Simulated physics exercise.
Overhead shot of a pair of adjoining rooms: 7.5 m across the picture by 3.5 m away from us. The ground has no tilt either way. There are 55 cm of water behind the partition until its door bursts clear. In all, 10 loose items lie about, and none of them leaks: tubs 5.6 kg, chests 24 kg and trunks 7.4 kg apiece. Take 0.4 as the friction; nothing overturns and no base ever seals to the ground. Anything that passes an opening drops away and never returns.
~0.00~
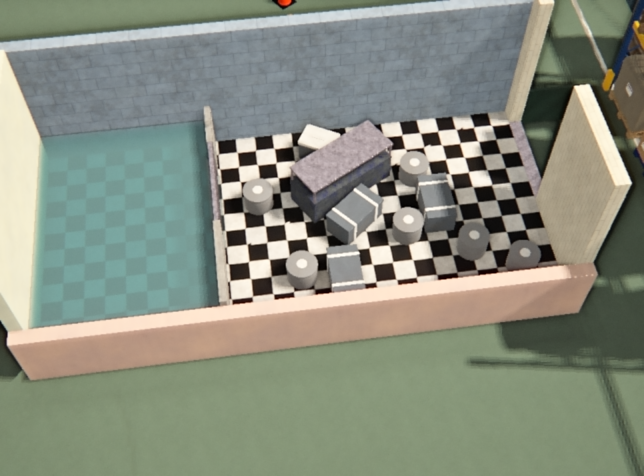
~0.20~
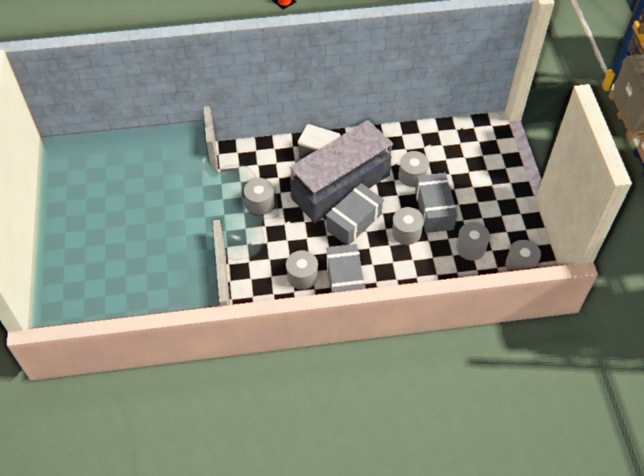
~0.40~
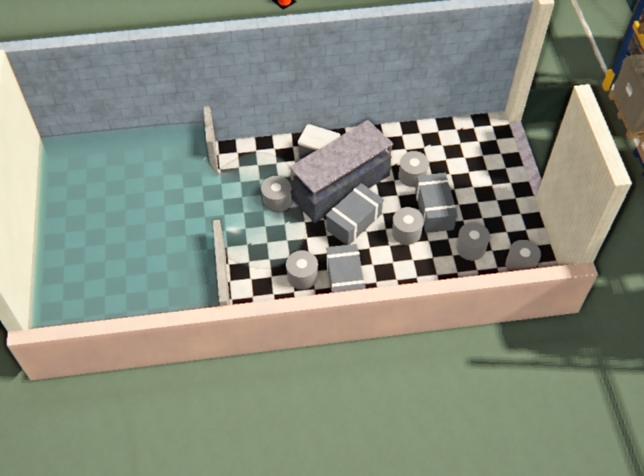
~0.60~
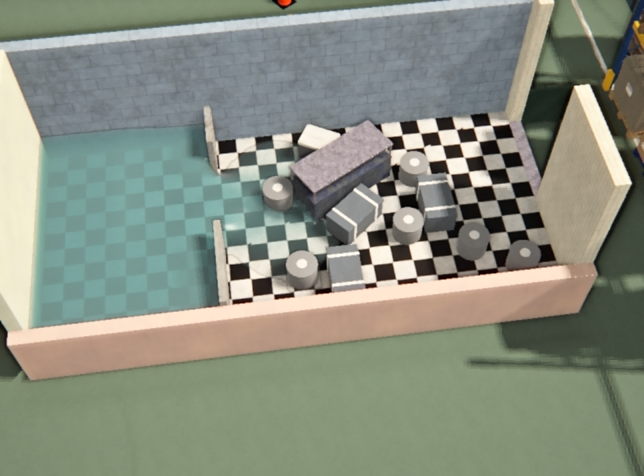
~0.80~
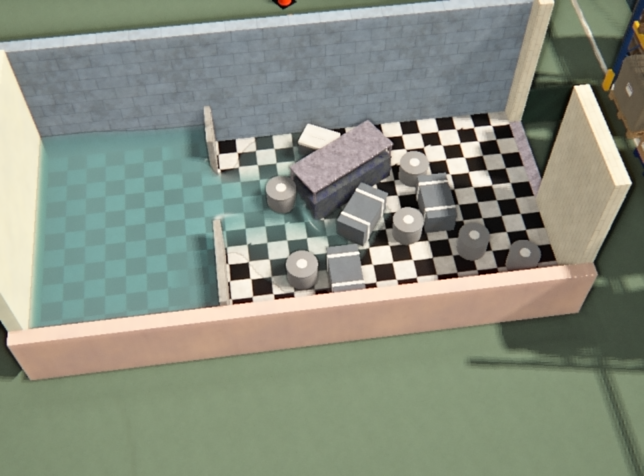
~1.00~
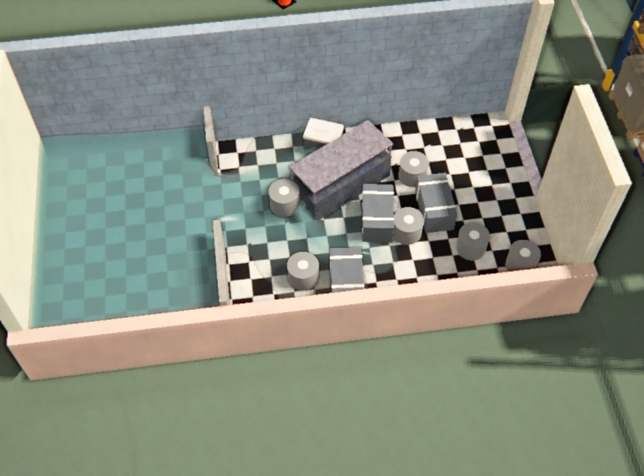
In two adjoining rooms seen from above, teal water fills the left one until a gap opens in the dividing wall and it spreads across the checkered floor. A grey tub near the opening slides a little to the right, then a striped trunk beyond it turns and shifts right.
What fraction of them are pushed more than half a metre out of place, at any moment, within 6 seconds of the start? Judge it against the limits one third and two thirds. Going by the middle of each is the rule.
My call is no less than two thirds.
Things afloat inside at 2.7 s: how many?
The count is 5.
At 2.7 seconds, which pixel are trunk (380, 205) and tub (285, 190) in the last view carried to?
About (425, 198) for the first and (335, 287) for the second.
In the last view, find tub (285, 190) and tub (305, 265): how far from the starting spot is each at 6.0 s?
In order: 350 cm and 80 cm.
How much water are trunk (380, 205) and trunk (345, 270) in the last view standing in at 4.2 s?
Around 8 cm and 21 cm.
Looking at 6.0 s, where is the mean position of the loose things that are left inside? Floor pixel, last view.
It works out to somewhere near (445, 213) on the floor.
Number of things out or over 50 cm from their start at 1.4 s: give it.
The count is 2.
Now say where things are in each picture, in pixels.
In the first picture, a tub at (258, 190) rests on the ground; a trunk at (355, 207), on the bottom; 9.1 m2 under water; 0 of 10 have shifted.
In the second picture, a tub at (259, 190), on the bottom; a trunk at (355, 207) rests on the ground; 10.1 m2 under water; 0 of 10 have shifted.
In the third picture, a tub at (276, 188), on the bottom, 28 cm from its start; a trunk at (355, 207), on the bottom; water covers 11.4 m2; 1 of 10 have shifted.
In the fourth picture, a tub at (278, 188) floats, 31 cm from its start; a trunk at (355, 207) rests on the ground; 12.4 m2 under water; 1 of 10 have shifted.
In the fifth picture, a tub at (281, 188), afloat, 37 cm from its start; a trunk at (363, 207), on the bottom, 11 cm from its start; water covers 13.2 m2; 2 of 10 have shifted.
In the sixth picture, a tub at (284, 191) floats, 46 cm from its start; a trunk at (378, 206) rests on the ground, 35 cm from its start; 13.9 m2 under water; 3 of 10 have shifted.
After 1.4 s 2 of 10 are over 50 cm from their spots; 1 afloat.
After 2.7 s 7 of 10 are over 50 cm from their spots; 5 afloat.
After 4.2 s 10 of 10 are over 50 cm from their spots; 9 afloat.
After 6.0 s 9 of 10 are over 50 cm from their spots, and 10 have been at some point; 8 afloat.
